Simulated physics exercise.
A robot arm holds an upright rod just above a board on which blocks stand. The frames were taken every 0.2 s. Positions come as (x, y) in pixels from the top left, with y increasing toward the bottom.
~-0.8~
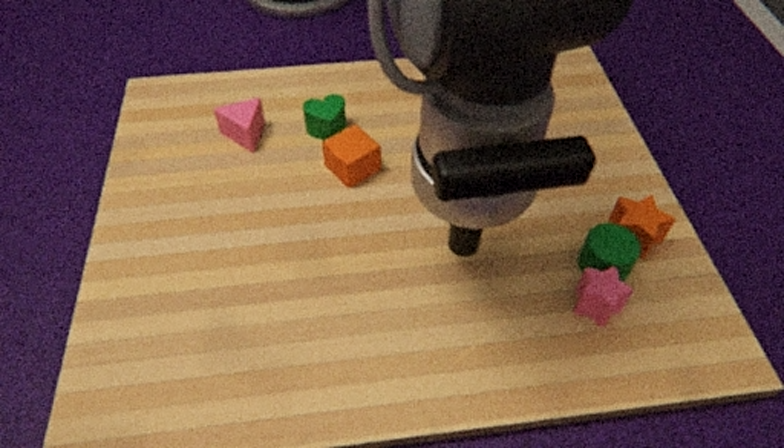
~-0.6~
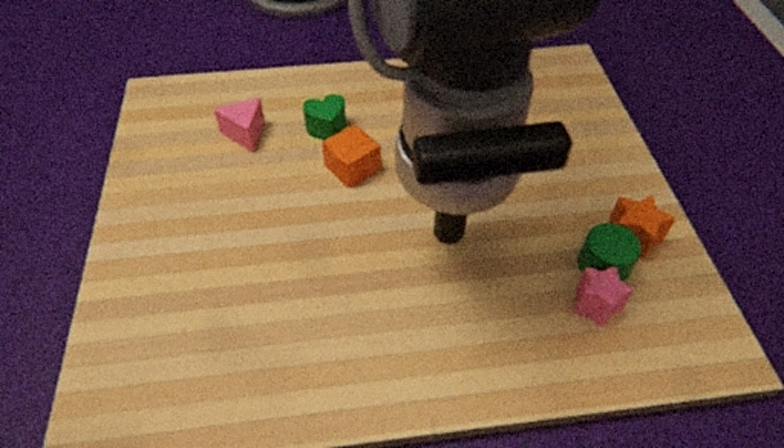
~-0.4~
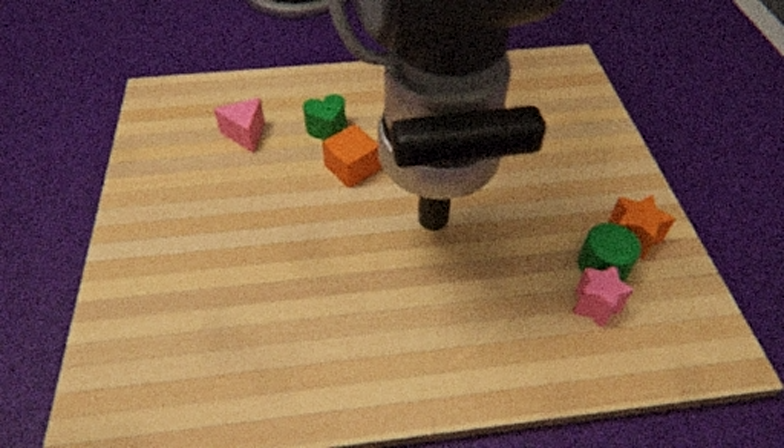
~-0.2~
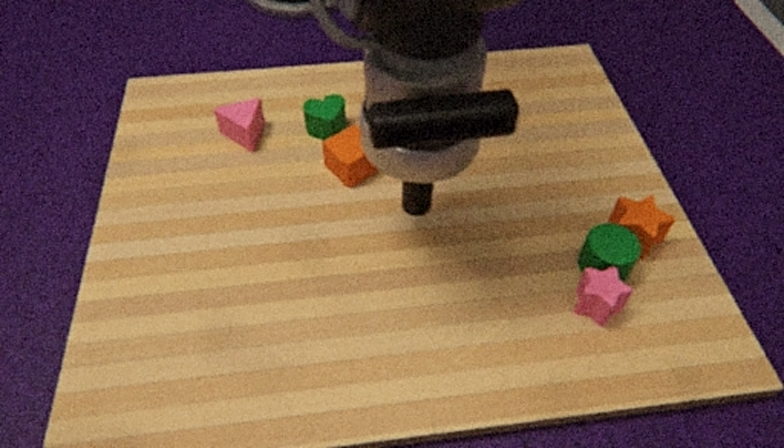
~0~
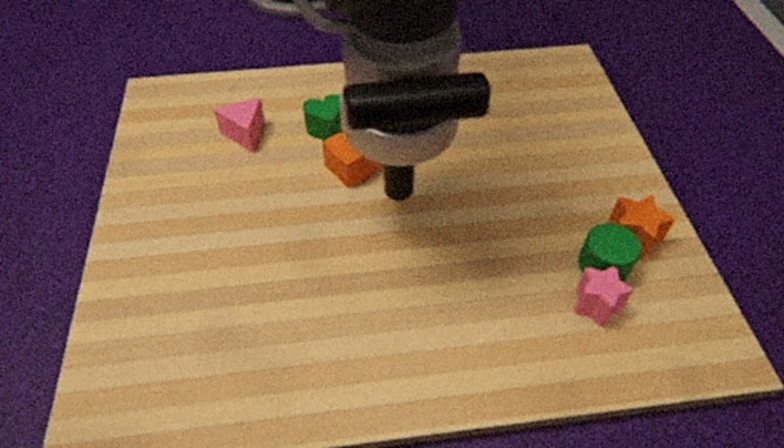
A robot arm holding an upright dark rod moves steadily left and toward the back of a striped wooden board, partly covering an orange block beside a green heart, while the pink, green and orange blocks all stay still.
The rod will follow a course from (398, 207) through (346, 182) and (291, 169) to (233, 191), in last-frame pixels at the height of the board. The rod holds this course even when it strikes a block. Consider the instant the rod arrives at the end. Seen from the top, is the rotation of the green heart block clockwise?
No, it doesn't check out.
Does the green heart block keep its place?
I'd say no.
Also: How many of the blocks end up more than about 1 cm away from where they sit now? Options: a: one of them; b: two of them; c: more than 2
My answer is option b.
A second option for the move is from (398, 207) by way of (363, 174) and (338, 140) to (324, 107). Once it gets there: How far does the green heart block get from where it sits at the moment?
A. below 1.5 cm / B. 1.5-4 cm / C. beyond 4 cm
Letter C.
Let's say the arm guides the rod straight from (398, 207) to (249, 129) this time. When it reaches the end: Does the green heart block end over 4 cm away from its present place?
I'd say no.
The first path, step by step. One third of the way, rod (344, 165); orange square (342, 132), turned 25° clockwise.
Two thirds of the way, rod (286, 152); green heart block (325, 95), turned 20° anticlockwise; orange square (331, 123), turned 65° clockwise.
At the end, rod (228, 174); pink three-sided block unmoved; green heart block (325, 95), turned 20° anticlockwise; orange square (331, 123), turned 65° clockwise.
